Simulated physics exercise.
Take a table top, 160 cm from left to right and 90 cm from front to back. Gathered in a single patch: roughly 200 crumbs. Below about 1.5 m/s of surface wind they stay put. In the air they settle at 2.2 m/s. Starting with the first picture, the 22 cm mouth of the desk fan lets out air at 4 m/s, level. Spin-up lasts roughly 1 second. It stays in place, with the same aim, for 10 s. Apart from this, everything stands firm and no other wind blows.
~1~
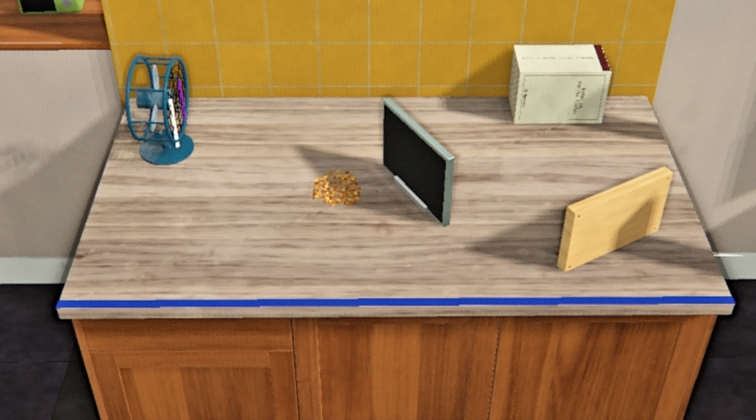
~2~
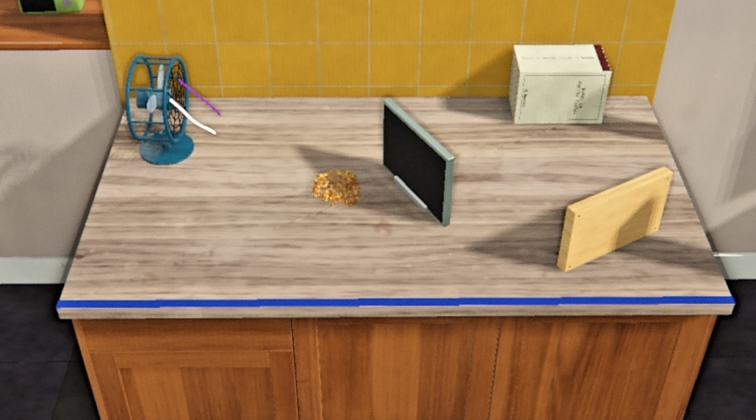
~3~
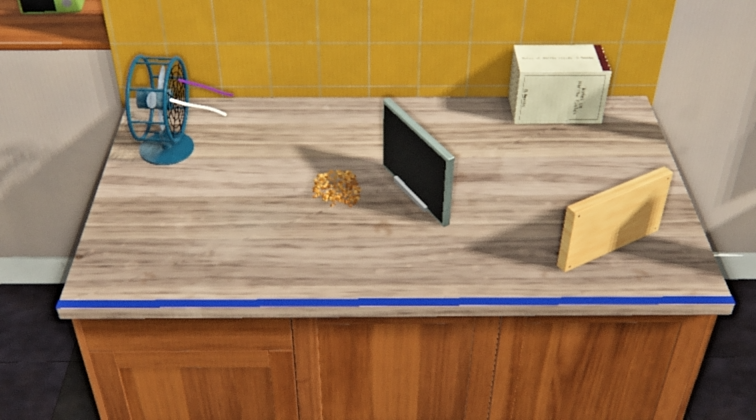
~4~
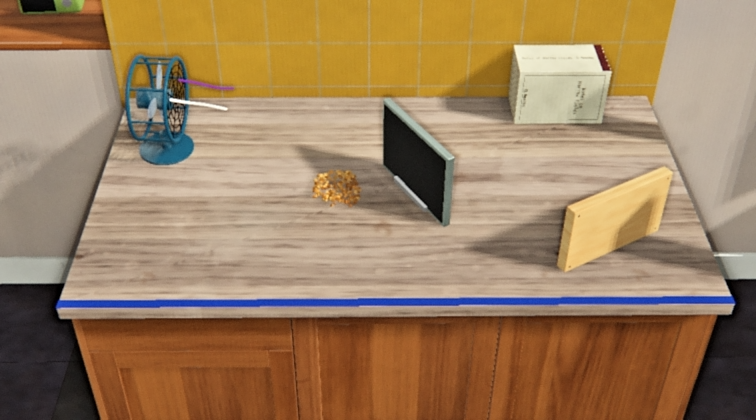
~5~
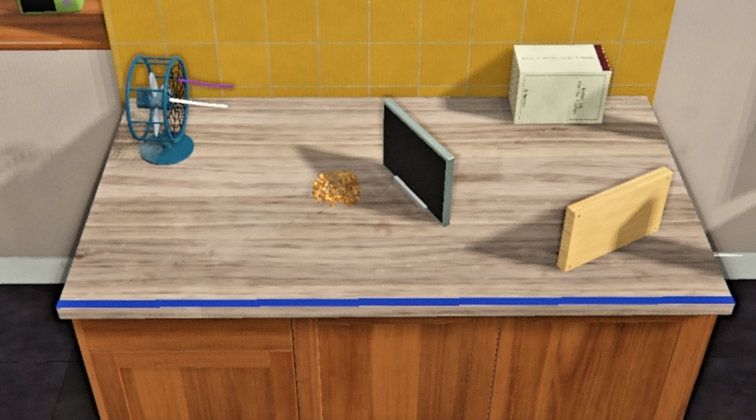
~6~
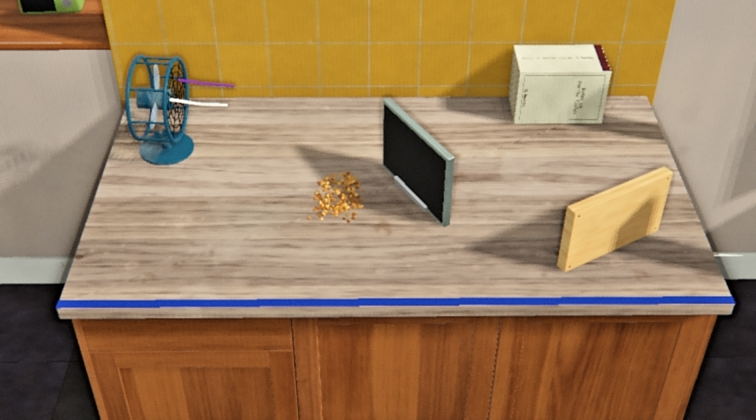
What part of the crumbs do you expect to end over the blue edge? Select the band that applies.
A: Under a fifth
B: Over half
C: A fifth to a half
Over half (B).
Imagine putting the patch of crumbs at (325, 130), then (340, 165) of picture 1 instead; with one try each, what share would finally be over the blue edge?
Roughly 0 %, then 30 %.
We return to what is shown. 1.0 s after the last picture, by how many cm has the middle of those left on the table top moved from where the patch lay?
Around 10 cm from the start.
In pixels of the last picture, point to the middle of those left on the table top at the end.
The middle is around pixel (344, 224).
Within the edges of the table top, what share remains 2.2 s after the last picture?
Around 30 percent remain.
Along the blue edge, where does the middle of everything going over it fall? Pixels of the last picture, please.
Around (402, 306).
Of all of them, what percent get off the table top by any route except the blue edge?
Close to 0 % of them.
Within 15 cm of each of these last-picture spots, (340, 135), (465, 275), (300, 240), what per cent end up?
0 %, 0 %, 15 %.
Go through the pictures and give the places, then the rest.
In the first picture, the middle of the crumbs is near (338, 191), none has stirred yet and the mouth of the desk fan is at (158, 99).
In the second picture, the middle of the crumbs is near (338, 191), none has stirred yet and the blue edge is centred on (397, 306).
In the third picture, the middle of the crumbs is near (338, 191), none has stirred yet, the top of a laptop is at (417, 127) and the top of a board is at (621, 189).
In the fourth picture, the middle of the crumbs is near (338, 191) and none has stirred yet.
In the fifth picture, the middle of the crumbs is near (338, 191) and none has stirred yet.
In the sixth picture, the middle of the crumbs is near (340, 196), the farthest in sight from the desk fan is at (353, 219) and about 60 % have left their places.
Then, 1.0 s after the last picture, 54 % are over the blue edge; the middle of those still in play is near (347, 219); 37 % have settled or left.
Then, 2.2 s after the last picture, 66 % are over the blue edge; the middle of those still in play is near (348, 228); 66 % have settled or left.
Then, 4.6 s after the last picture, 71 % are over the blue edge; the middle of those still in play is near (341, 224); 72 % have settled or left.
Then, 9.1 s after the last picture, at the end, 72 % are over the blue edge; the middle of those still in play is near (344, 224).
